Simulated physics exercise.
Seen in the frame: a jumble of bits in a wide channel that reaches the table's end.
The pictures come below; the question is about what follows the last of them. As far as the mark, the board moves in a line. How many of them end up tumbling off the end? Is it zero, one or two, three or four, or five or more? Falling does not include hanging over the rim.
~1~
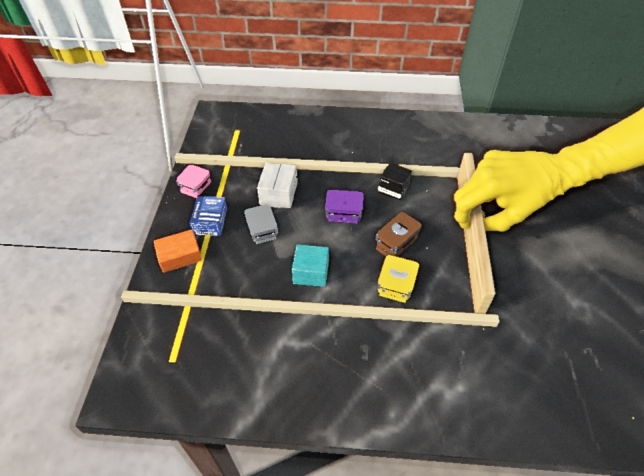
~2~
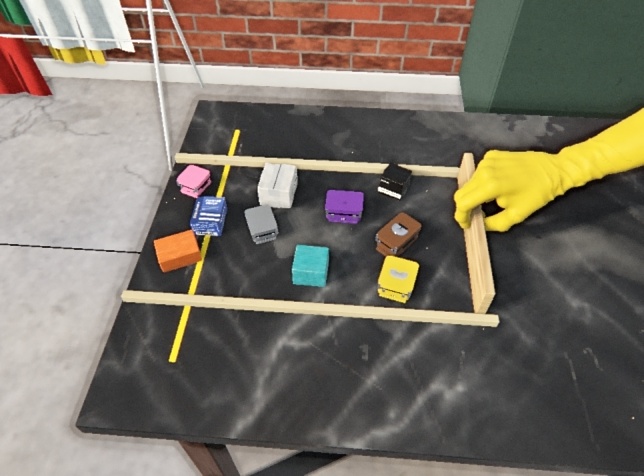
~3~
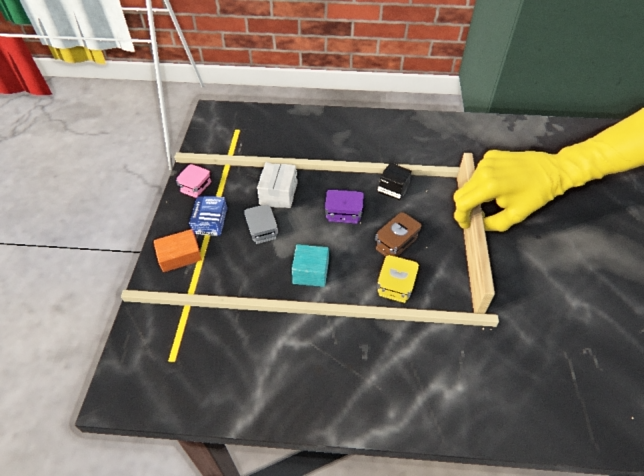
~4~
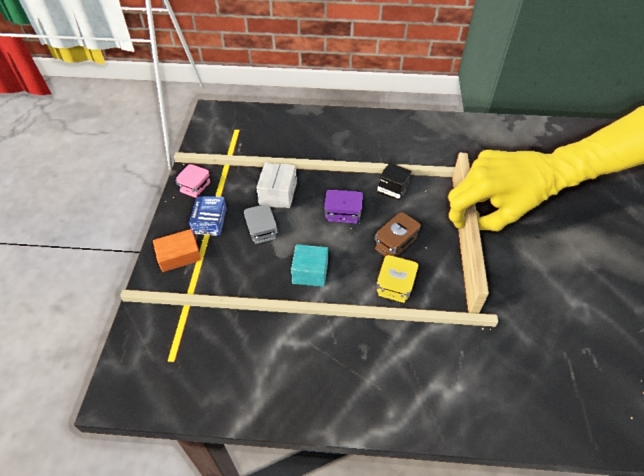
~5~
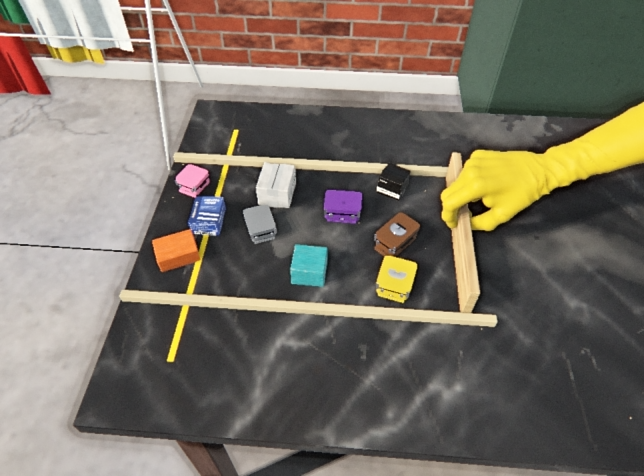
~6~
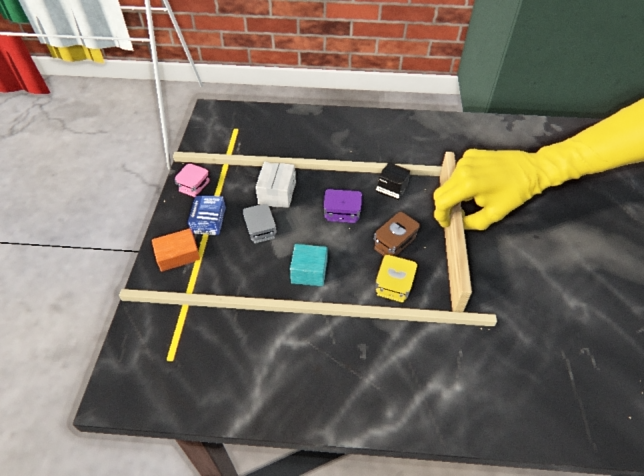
It will be three or four.
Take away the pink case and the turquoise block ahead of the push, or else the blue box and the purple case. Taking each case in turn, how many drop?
You'd count 1 the first time and 2 the second time.
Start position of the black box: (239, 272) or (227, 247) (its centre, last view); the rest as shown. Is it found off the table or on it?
Spot by spot, it drops away and then it drops away.
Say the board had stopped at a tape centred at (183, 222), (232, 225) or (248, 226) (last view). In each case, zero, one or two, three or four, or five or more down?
Spot one gives five or over, spot two none, spot three zero.
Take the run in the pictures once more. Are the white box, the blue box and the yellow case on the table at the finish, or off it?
At the end the white box is still there, the blue box is no longer there and the yellow case is still there.
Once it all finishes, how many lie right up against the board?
Counting them up gives 4.
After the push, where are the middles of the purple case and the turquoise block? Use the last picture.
The purple case comes to rest at (196, 199), and the turquoise block comes to rest at (148, 256).
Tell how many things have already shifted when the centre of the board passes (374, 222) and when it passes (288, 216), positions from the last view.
Tally: 3; 7.
Soon after, none off yet; pink case at rest near (193, 181); orange block at rest near (176, 250); blue box at rest near (207, 215).
After that, none off yet; pink case displaced about its own width near (177, 179); orange block displaced about its own width near (152, 245); blue box displaced about its own width near (169, 216).
In the end, the number that fall off is three or four; gone, blue box, orange block and pink case.
